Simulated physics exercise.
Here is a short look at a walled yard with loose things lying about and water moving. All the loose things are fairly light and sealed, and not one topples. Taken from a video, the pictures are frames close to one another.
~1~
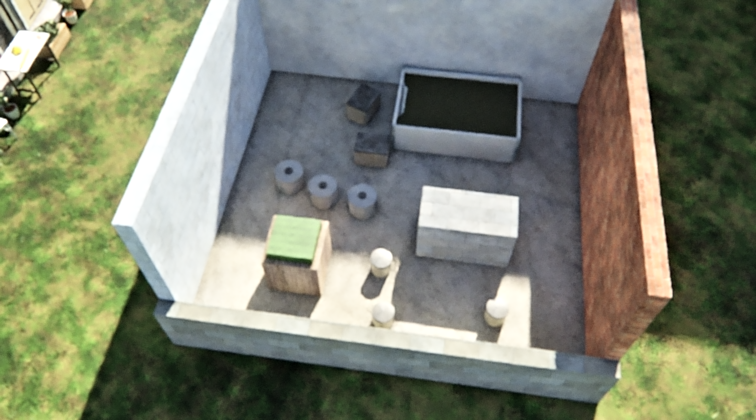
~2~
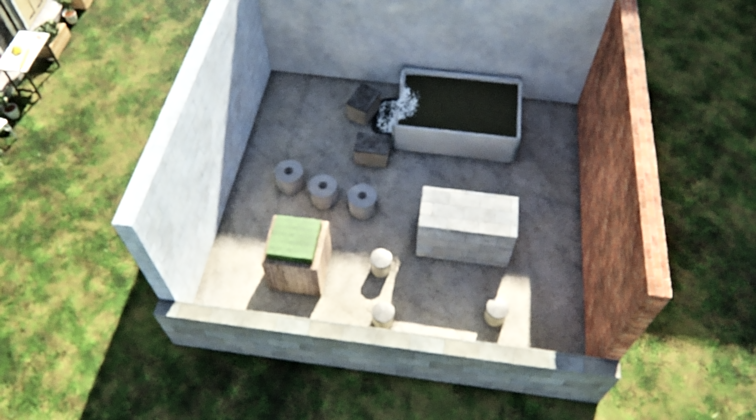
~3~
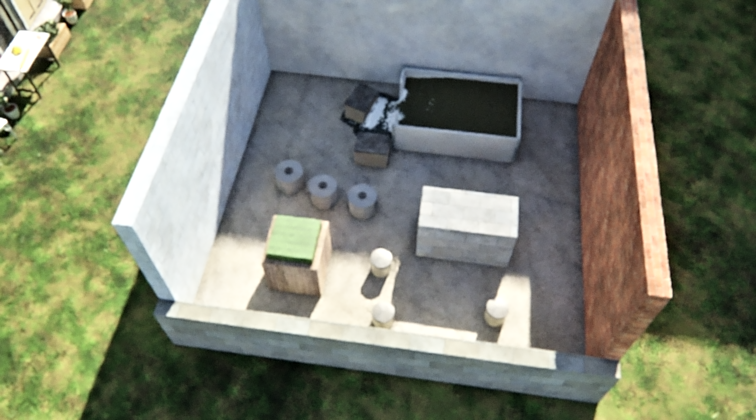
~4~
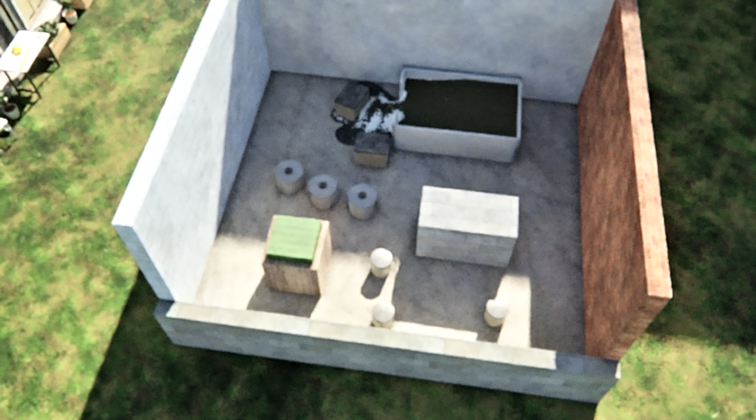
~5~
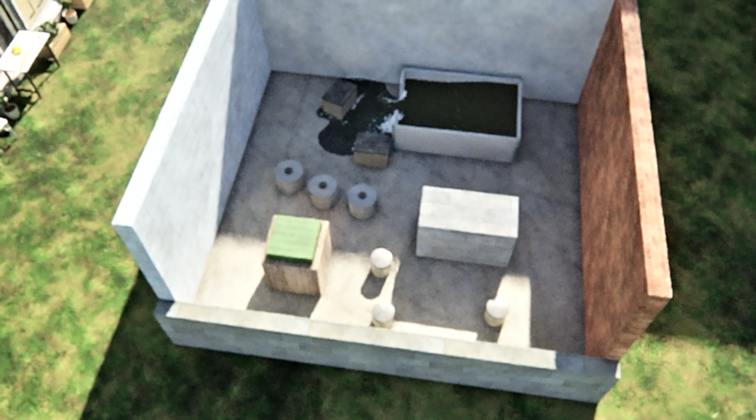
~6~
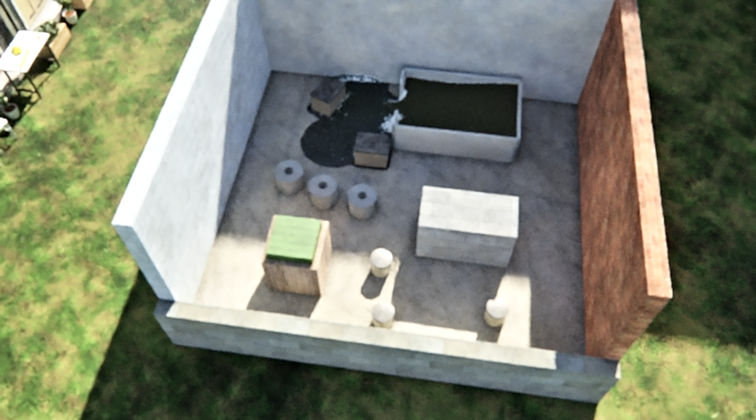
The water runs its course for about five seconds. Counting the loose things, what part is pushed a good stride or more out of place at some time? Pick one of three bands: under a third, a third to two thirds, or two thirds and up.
Under a third.
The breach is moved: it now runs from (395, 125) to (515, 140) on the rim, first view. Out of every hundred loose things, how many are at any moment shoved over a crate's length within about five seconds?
About 50 per cent.
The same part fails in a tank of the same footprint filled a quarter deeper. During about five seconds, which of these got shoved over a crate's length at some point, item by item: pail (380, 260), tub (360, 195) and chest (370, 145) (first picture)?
The first one: Doesn't reach it. The second: Doesn't reach it. The third: Doesn't reach it.
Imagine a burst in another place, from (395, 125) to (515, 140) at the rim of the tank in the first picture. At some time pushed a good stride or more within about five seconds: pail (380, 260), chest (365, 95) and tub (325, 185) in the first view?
One after the other: Yes, no, not that far.
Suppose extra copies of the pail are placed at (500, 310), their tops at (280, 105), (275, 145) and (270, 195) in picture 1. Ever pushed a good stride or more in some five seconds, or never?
Here's how it goes: Sent far off, sent far off, and lastly sent far off.
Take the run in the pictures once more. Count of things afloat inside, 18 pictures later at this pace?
1.
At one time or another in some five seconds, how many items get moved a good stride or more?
Count: 2.
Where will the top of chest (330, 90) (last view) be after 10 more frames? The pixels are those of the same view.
Approximately at pixel (273, 81).
A moment on, 1 of 8 are well off their spots; 0 afloat.
Next, 1 of 8 are well off their spots; 1 afloat.
Later, 1 of 8 are well off their spots; 1 afloat.
In the end, 2 of 8 are well off their spots, and 2 have been at some point; 0 afloat.
